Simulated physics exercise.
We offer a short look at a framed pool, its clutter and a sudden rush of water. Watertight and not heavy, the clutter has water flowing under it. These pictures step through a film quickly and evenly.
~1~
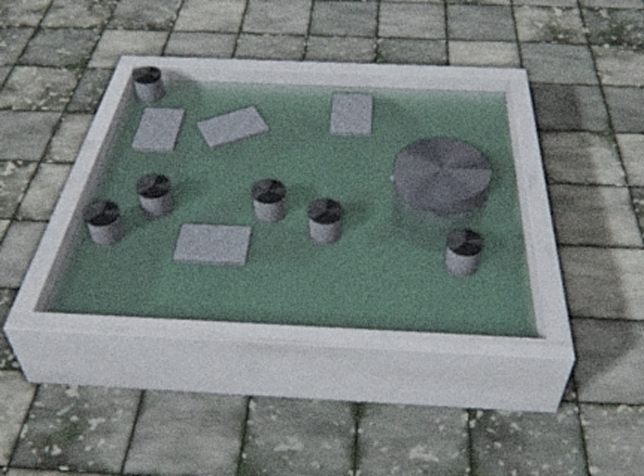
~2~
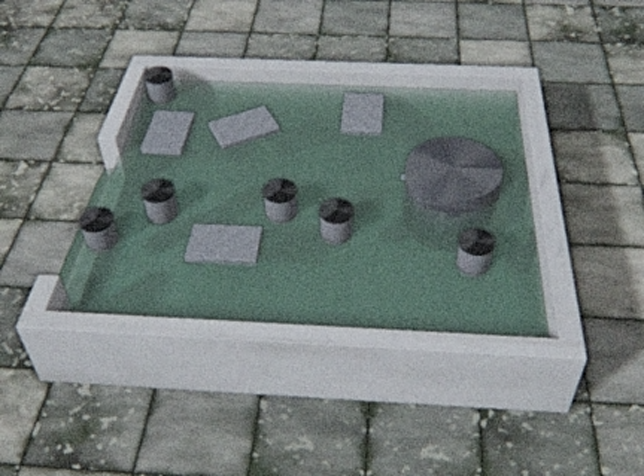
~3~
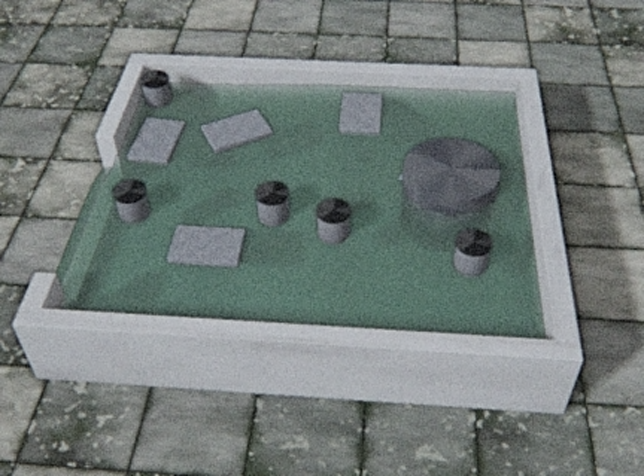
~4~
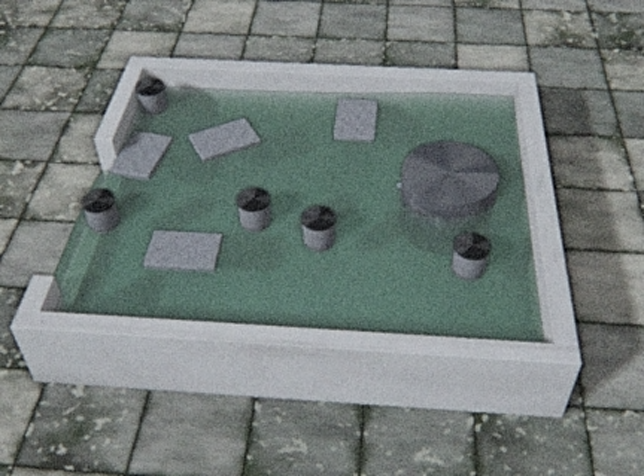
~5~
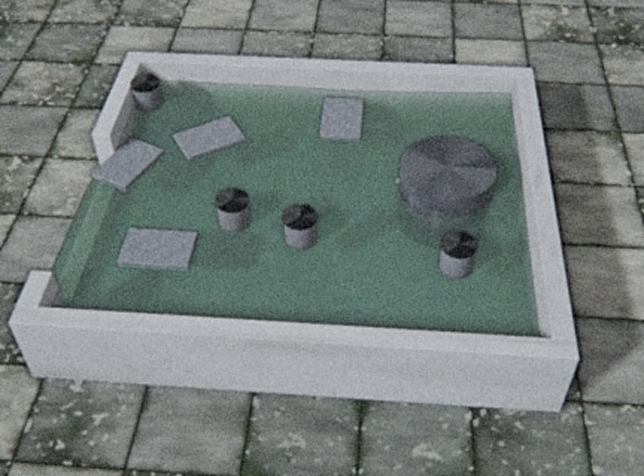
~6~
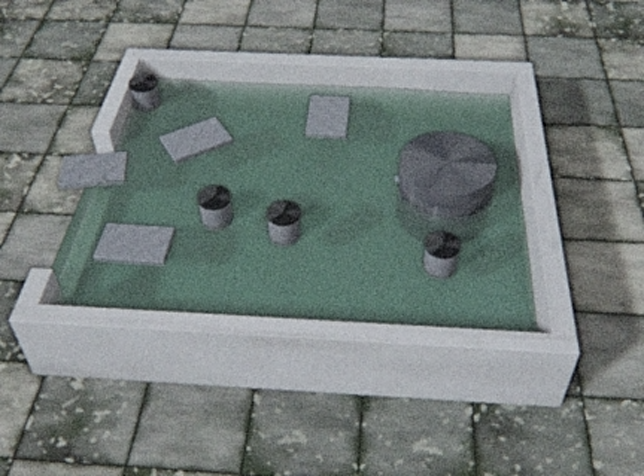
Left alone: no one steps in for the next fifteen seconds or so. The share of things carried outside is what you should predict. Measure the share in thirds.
In thirds: Two or more.
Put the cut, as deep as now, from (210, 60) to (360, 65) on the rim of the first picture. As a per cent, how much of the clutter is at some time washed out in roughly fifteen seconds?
About 60 %.
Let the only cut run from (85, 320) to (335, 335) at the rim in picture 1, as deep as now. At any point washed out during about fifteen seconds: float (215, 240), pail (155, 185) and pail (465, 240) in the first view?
Ordered result: Exited / exited / exited.
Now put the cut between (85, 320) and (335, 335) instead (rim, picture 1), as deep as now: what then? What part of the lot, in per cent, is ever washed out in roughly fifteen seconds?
Close to 60 percent, more or less.
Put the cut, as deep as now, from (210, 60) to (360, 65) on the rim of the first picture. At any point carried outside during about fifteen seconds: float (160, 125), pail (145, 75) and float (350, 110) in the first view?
Lost - lost - lost.
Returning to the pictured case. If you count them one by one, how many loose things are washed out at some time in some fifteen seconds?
That comes out at 7.
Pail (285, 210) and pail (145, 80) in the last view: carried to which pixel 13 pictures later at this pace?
At about (162, 226) and (123, 149).
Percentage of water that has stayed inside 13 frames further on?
By my count, 58 per cent.
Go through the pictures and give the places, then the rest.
The first frame shows a float at (159, 127) floats; a float at (213, 242), afloat; 0 of 10 have shifted.
The second frame shows a float at (168, 130), afloat; a float at (224, 242) floats; 1 of 10 have shifted.
The third frame shows a float at (157, 138) floats, close to its start; a float at (207, 243), afloat, close to its start; 4 of 10 have shifted.
The fourth frame shows a float at (142, 153) floats, close to its start; a float at (183, 248) floats, close to its start; 8 of 10 have shifted.
The fifth frame shows a float at (128, 161), afloat, a stride from its start; a float at (158, 246), afloat, a stride from its start; 10 of 10 have shifted.
The sixth frame shows a float at (94, 167) floats, a stride from its start; a float at (134, 242) floats, a stride from its start; 10 of 10 have shifted.
A moment on, 4 of 10 are out; 6 afloat.
Next, 6 of 10 are out; 4 afloat.
Later, 7 of 10 are out; 3 afloat.
In the end, 7 of 10 are out; 3 afloat.
